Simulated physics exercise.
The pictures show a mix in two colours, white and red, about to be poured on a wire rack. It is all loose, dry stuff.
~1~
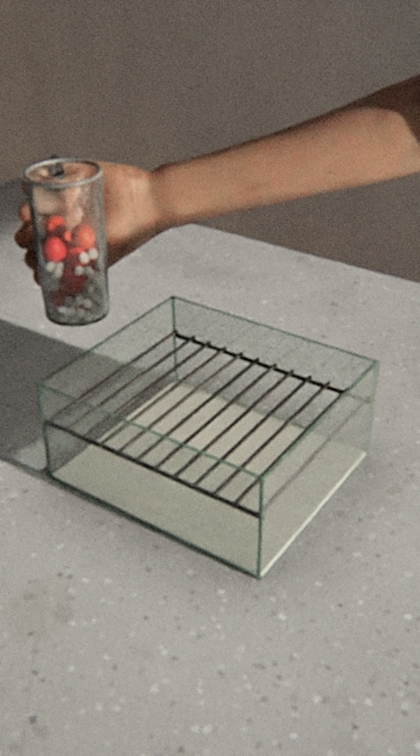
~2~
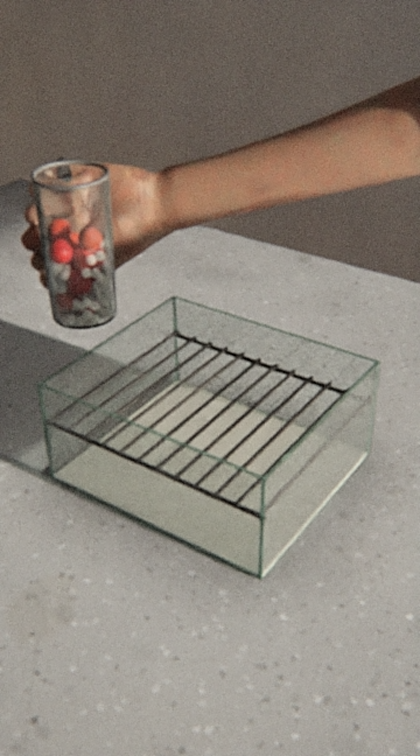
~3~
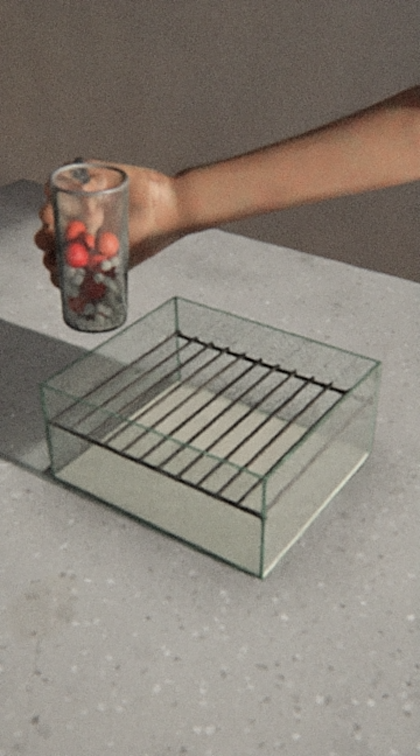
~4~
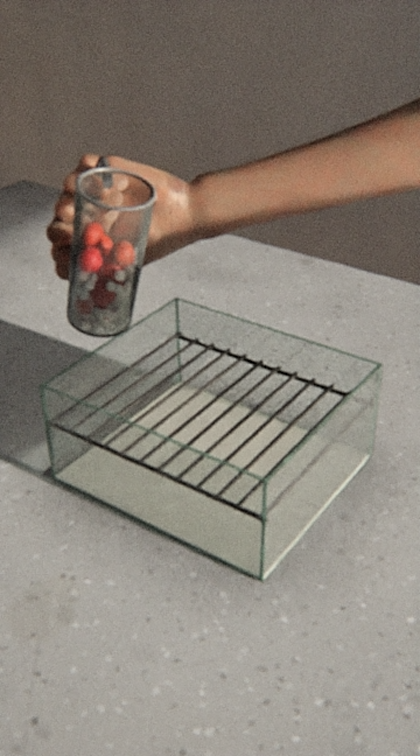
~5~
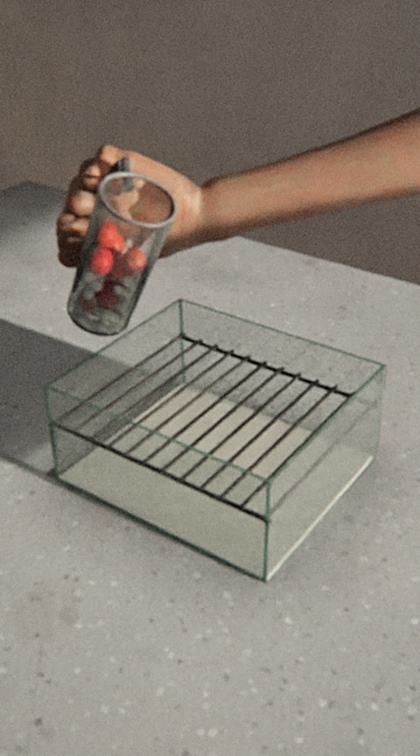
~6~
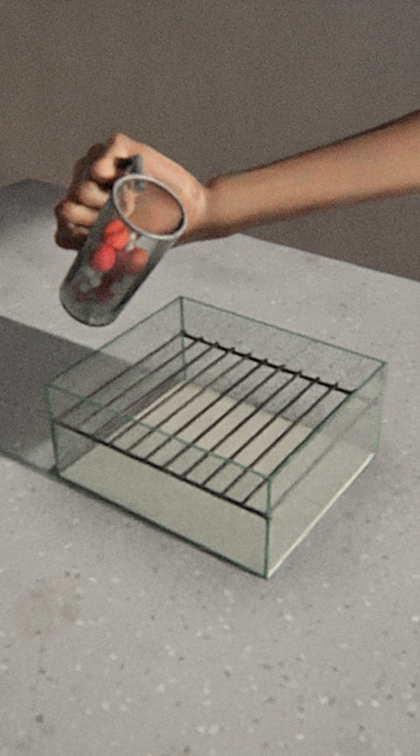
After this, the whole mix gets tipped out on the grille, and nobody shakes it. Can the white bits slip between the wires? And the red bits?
The white ones end up below and the red ones get caught above.
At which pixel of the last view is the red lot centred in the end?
At about (232, 391).
Then, 0.34 s later than the last frame, white ones, every one in the cup; red ones, every one in the cup.
Then, 0.76 s later than the last frame, white ones, every one in the cup; red ones, every one in the cup.
Then, 1.22 s later than the last frame, white ones, almost all in the cup, just a few on or over the wires; red ones, the larger part in the cup, roughly a quarter on or over the wires.
When it is over, white ones, almost all under the rack, just a few outside the box; red ones, every one on the wires, not one under the rack.
